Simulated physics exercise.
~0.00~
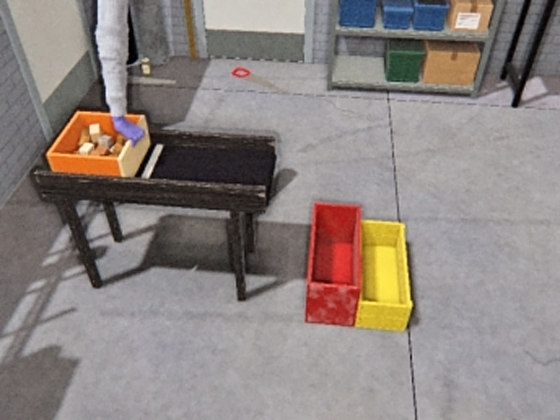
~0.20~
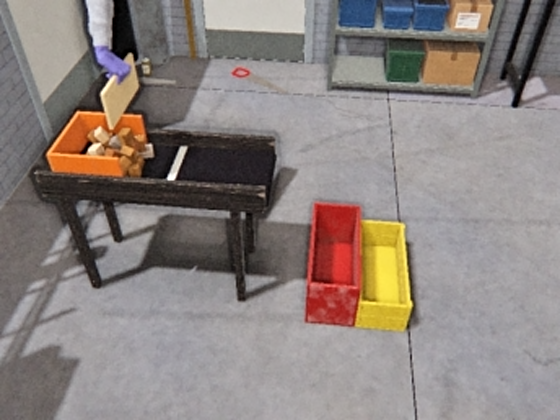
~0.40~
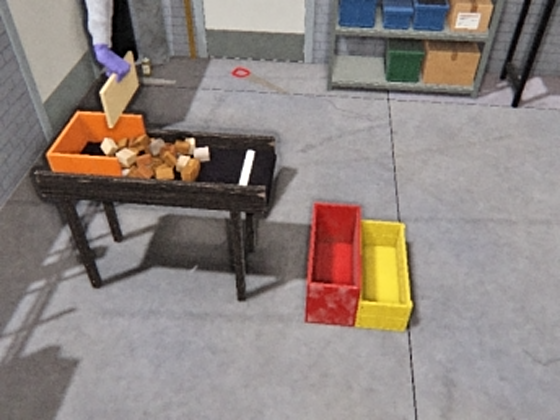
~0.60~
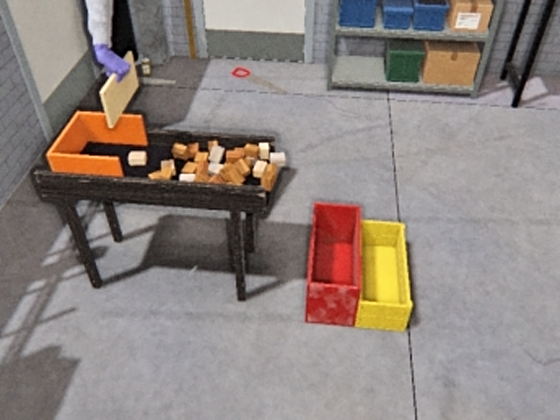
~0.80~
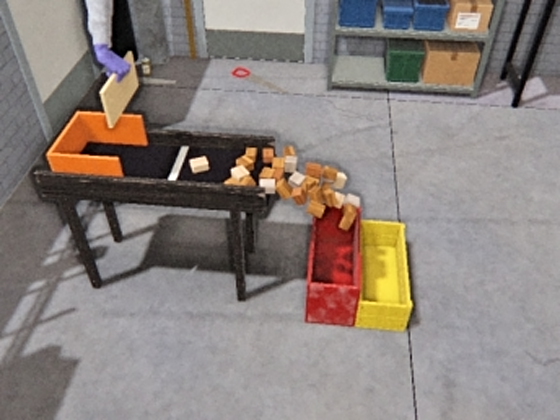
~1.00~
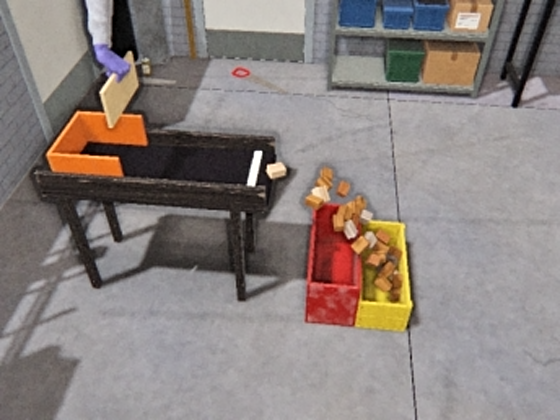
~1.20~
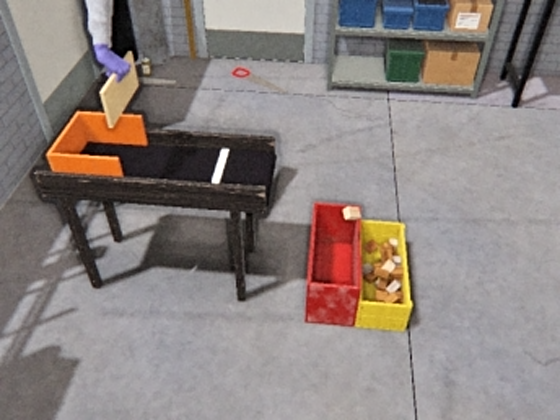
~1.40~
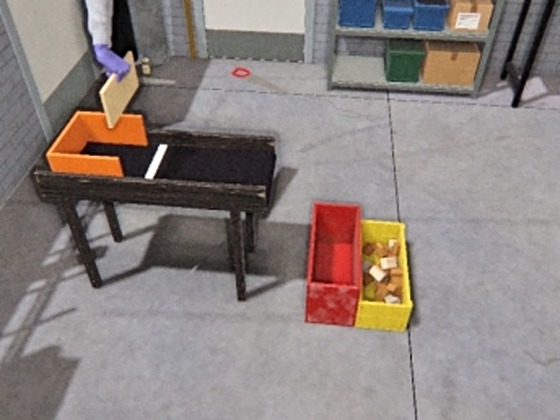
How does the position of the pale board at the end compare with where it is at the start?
At the start the board stands at the right side of the orange pen, closing it off. By the end it is held up in the gloved hand, higher and slightly to the left, leaving that side of the pen open.
